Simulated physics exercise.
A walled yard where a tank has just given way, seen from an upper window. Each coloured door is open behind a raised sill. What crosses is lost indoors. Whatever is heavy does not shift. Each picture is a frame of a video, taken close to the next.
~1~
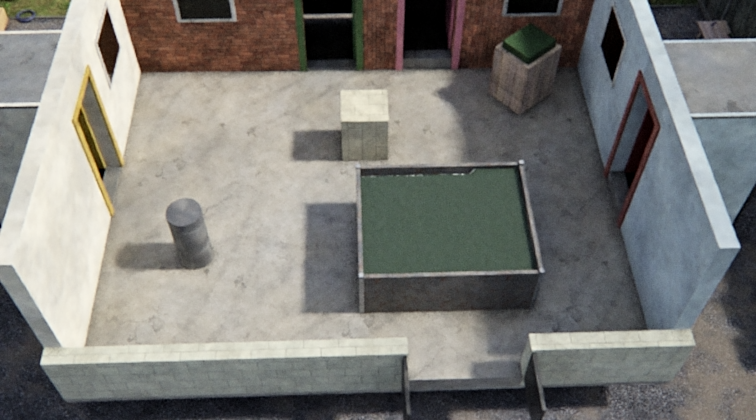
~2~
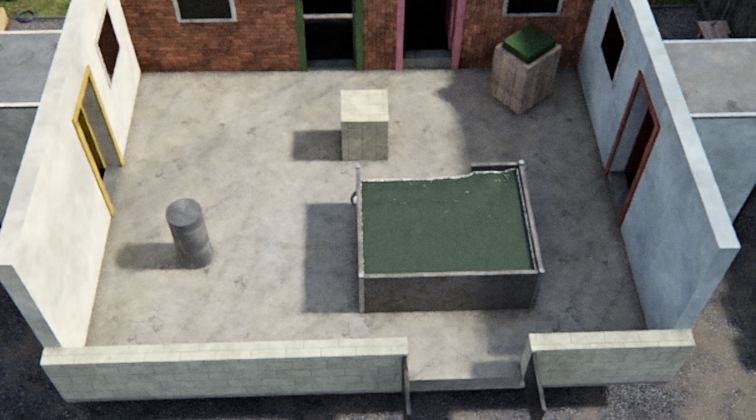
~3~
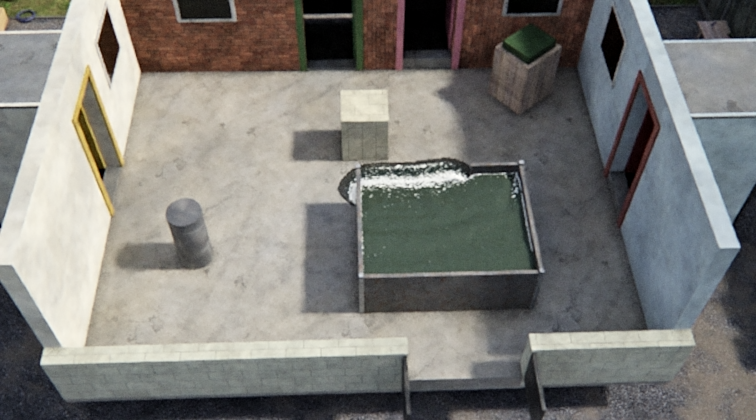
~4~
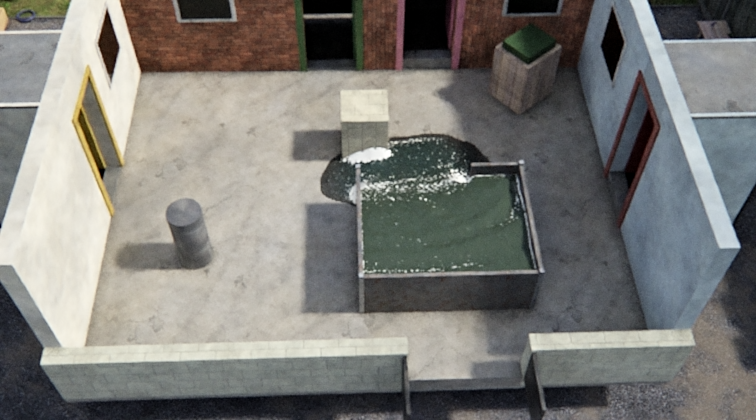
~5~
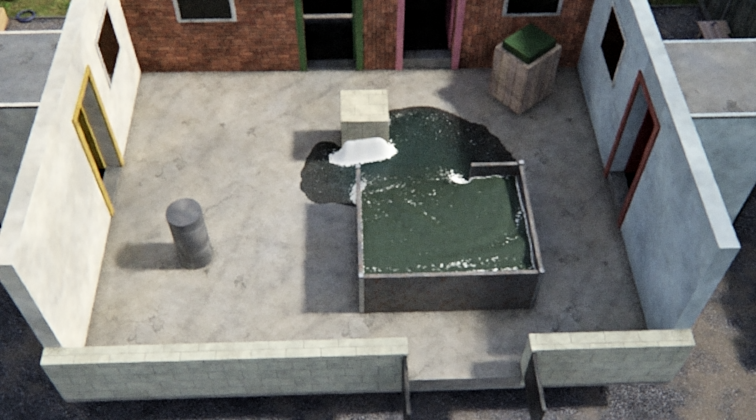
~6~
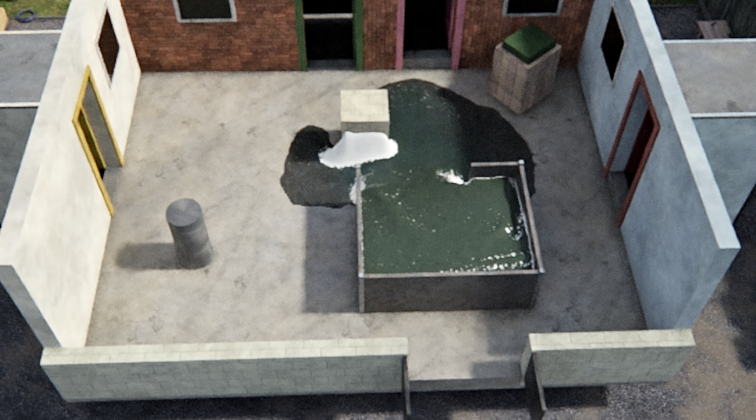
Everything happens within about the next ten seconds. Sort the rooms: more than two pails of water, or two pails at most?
Pink door - more than two pails; red door - two pails at most; yellow door - more than two pails; green door - more than two pails.
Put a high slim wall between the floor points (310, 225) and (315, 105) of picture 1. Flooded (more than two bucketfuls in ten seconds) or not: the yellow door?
The yellow one: Falls short.
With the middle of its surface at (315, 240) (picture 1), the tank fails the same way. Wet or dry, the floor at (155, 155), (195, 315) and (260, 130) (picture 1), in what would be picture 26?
Well, in the order you listed them, they'd be reached by the flood, unreached and reached by the flood.
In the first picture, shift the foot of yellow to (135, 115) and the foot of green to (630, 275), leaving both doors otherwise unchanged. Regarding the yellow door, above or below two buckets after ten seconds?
As it turns out, yellow runs over.
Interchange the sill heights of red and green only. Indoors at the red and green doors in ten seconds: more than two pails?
Result - red gets too much, green doesn't reach it.
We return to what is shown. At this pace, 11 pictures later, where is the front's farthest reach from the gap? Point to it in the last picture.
Somewhere around (133, 115).
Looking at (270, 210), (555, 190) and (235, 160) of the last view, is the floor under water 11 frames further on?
In that order the points end up soaked, high and dry and soaked.
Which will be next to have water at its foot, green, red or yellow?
The green one comes first.
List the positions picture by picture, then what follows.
The first picture shows still water in the open tank at (445, 220).
In the second picture, the front is at (354, 201), out from the gap on the open tank's far side.
In the third picture, the front is at (346, 184), out from the gap on the open tank's far side.
In the fourth picture, the front is at (467, 146), out from the gap on the open tank's far side.
In the fifth picture, water pours out on the open tank's far side and has run to (431, 111).
In the sixth picture, water pours out on the open tank's far side and has run to (415, 82).
A moment on, water covers 30 % of the floor; the pink door over two buckets in, the red door not reached, the yellow door not reached, the green door wet at the sill, nothing in.
Next, water covers 50 % of the floor; the pink door far over two buckets in, the red door wet at the sill, nothing in, the yellow door wet at the sill, nothing in, the green door under two buckets in.
Then, water covers 65 % of the floor; the pink door far over two buckets in, the red door wet at the sill, nothing in, the yellow door over two buckets in, the green door over two buckets in.
Later, water covers 85 % of the floor; the pink door far over two buckets in, the red door wet at the sill, nothing in, the yellow door far over two buckets in, the green door over two buckets in.
In the end, water covers 100 % of the floor; the pink door far over two buckets in, the red door wet at the sill, nothing in, the yellow door far over two buckets in, the green door over two buckets in.
